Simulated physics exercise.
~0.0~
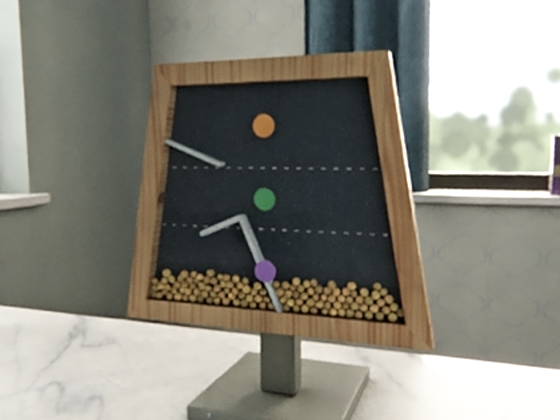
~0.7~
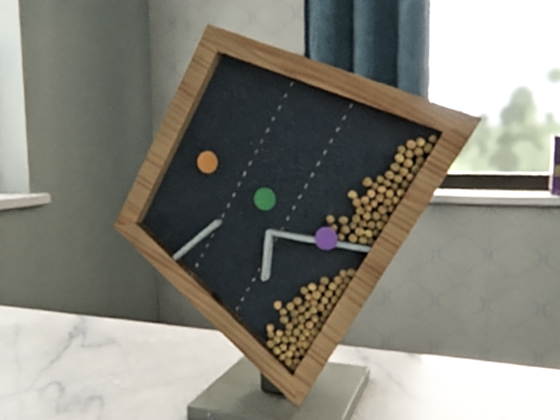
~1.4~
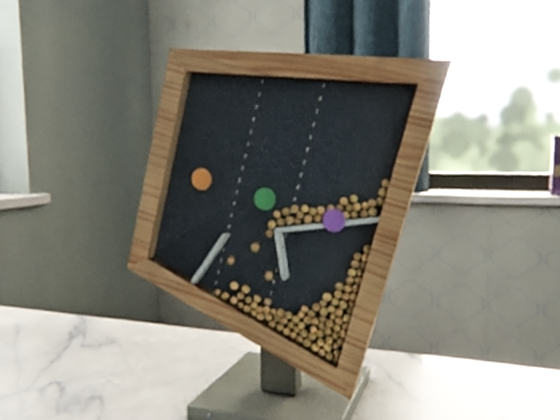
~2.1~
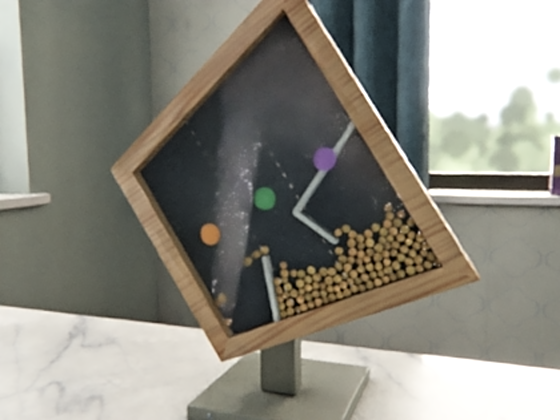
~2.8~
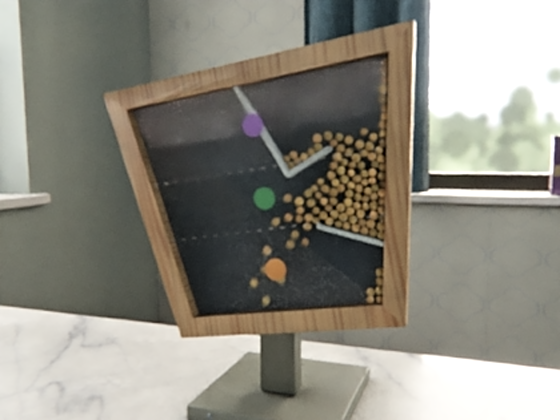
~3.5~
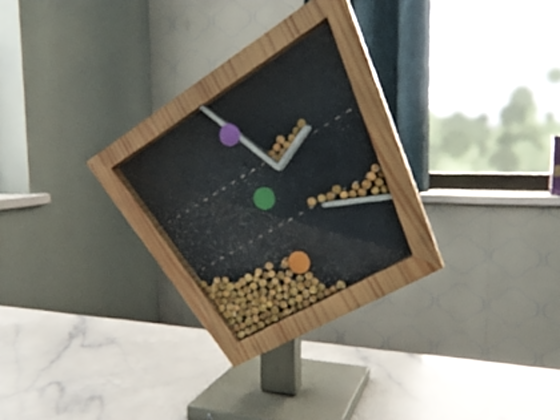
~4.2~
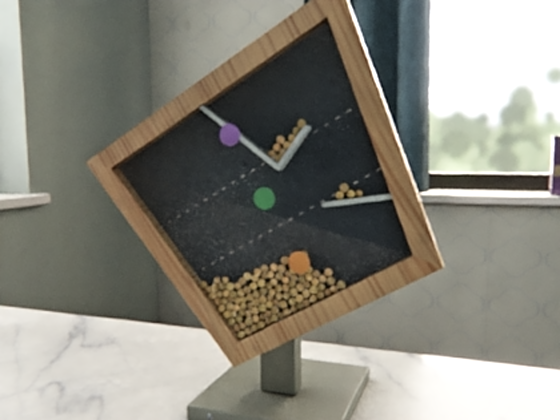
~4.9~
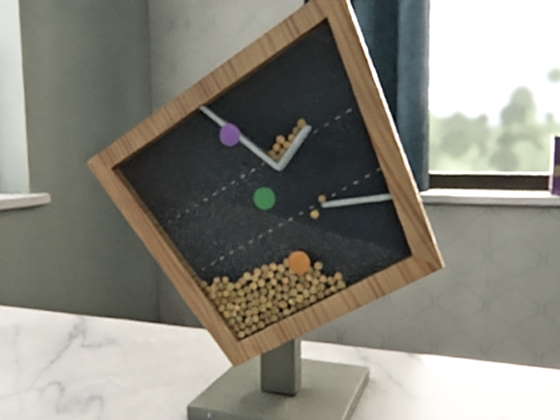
The footage shows a wooden-framed case of small beads turning anticlockwise on a stand, its beads spilling past inner ledges until it stops tilted, with most heaped around the orange dot at the bottom, a few held in the bent ledge, and the last stragglers dropping off the straight one.
